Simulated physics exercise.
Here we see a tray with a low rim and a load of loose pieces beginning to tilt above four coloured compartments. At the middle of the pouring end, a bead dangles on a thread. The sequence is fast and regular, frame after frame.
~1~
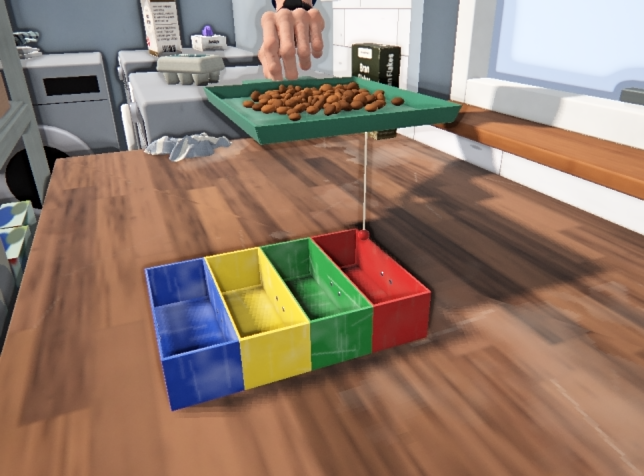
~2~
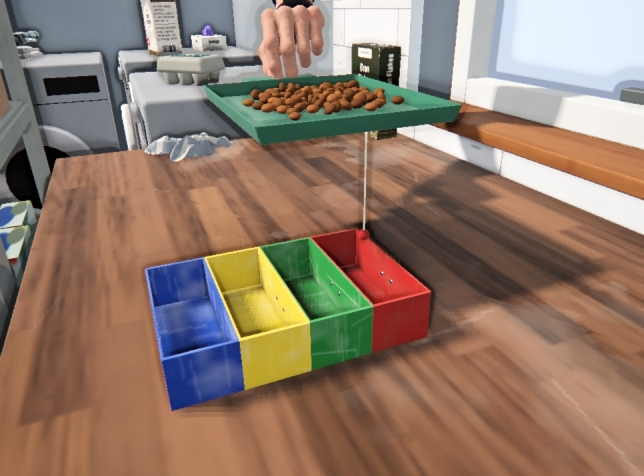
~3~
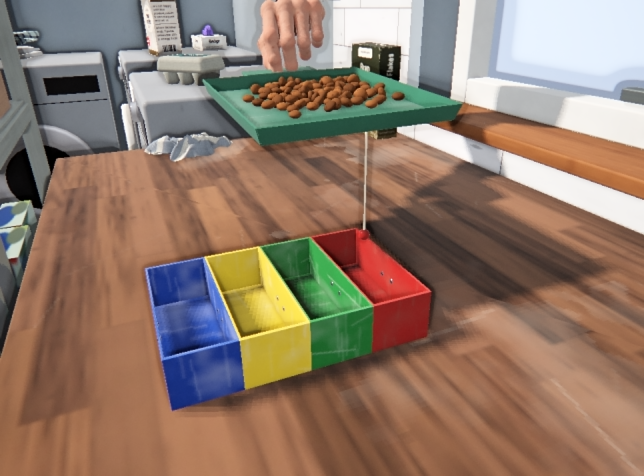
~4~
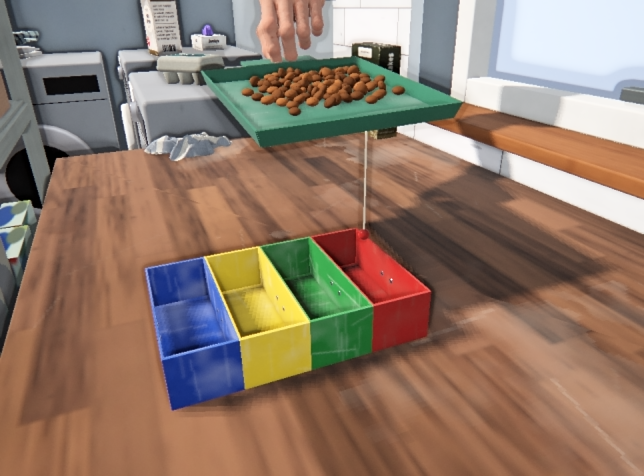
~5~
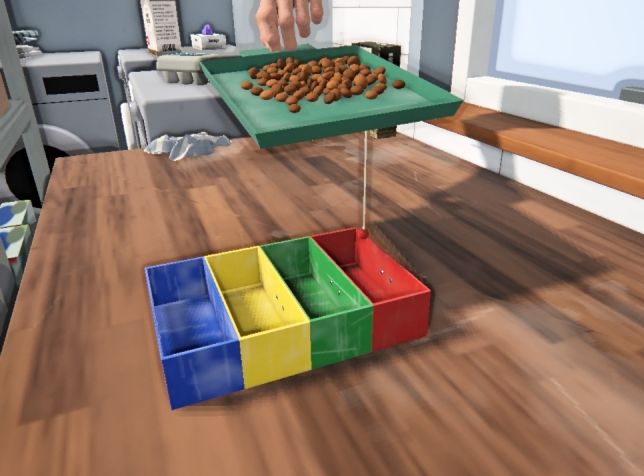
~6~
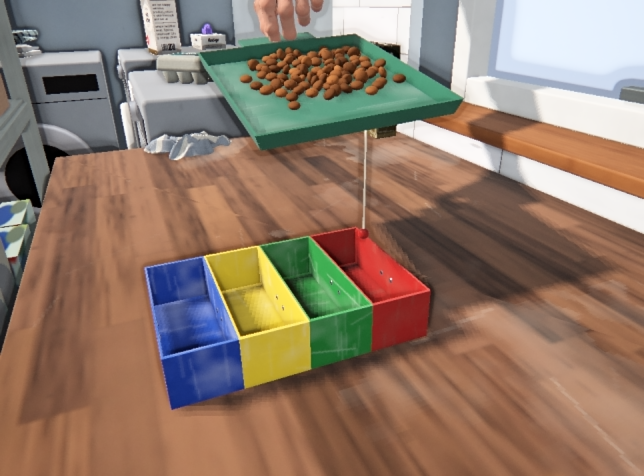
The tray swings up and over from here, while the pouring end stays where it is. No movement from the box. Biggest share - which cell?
Green.
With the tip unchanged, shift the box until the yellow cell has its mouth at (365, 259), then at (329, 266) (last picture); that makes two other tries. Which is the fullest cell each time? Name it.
First try: The blue cell. Second try: The cell in blue.
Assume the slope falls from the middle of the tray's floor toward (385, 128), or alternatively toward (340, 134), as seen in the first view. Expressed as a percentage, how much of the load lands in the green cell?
0 per cent, then 40 per cent.
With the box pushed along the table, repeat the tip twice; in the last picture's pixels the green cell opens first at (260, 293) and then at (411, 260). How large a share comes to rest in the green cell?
Roughly 30% first, roughly 10% second.
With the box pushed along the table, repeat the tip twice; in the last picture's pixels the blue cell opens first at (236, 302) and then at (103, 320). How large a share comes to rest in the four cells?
About 100 and 70 per cent.
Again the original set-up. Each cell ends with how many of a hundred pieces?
Blue cell some 0; yellow cell some 20; green cell some 50; red cell some 20.
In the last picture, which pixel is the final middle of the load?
Centre at rest, last view: Approx. (325, 319).
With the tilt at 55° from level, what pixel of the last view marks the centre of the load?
The middle of the pieces lands at roughly (315, 116).
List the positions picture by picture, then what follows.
The first picture shows corners of the pouring end near (260, 125) and (455, 104), level; middle of the load near (318, 99), bits of dog kibble; bead on its thread near (364, 235); blue cell near (204, 370); yellow cell near (276, 351); green cell near (342, 333); red cell near (401, 317).
The second picture shows corners of the pouring end near (260, 125) and (455, 104), level; middle of the load near (318, 97).
The third picture shows corners of the pouring end near (260, 126) and (456, 103), tipped barely, lowest at the left corner; middle of the load near (318, 93).
The fourth picture shows corners of the pouring end near (260, 128) and (456, 101), tipped a little, lowest at the left corner; middle of the load near (318, 86).
The fifth picture shows corners of the pouring end near (260, 130) and (456, 99), tipped a little, lowest at the left corner; middle of the load near (318, 78).
The sixth picture shows corners of the pouring end near (260, 132) and (457, 97), tipped a little, lowest at the left corner; middle of the load near (317, 71); blue cell near (204, 369); yellow cell near (276, 349); green cell near (341, 332); red cell near (400, 316).
Shortly afterwards, tray tipped steeply; the bulk on the tray; only a few in the green cell; only a few in the yellow cell; a little falling or outside the box.
Next, tray tipped right over; near half on the tray; a little in the green cell; a little in the yellow cell; a little in the red cell; near a quarter falling or outside the box.
Some moments later, tray tipped past a quarter turn; near half in the green cell; near a quarter in the yellow cell; near a quarter in the red cell; a little falling or outside the box.
In the end, tray tipped past a quarter turn; near half in the green cell; near a quarter in the yellow cell; near a quarter in the red cell; none at all in the blue cell; a little outside the box.
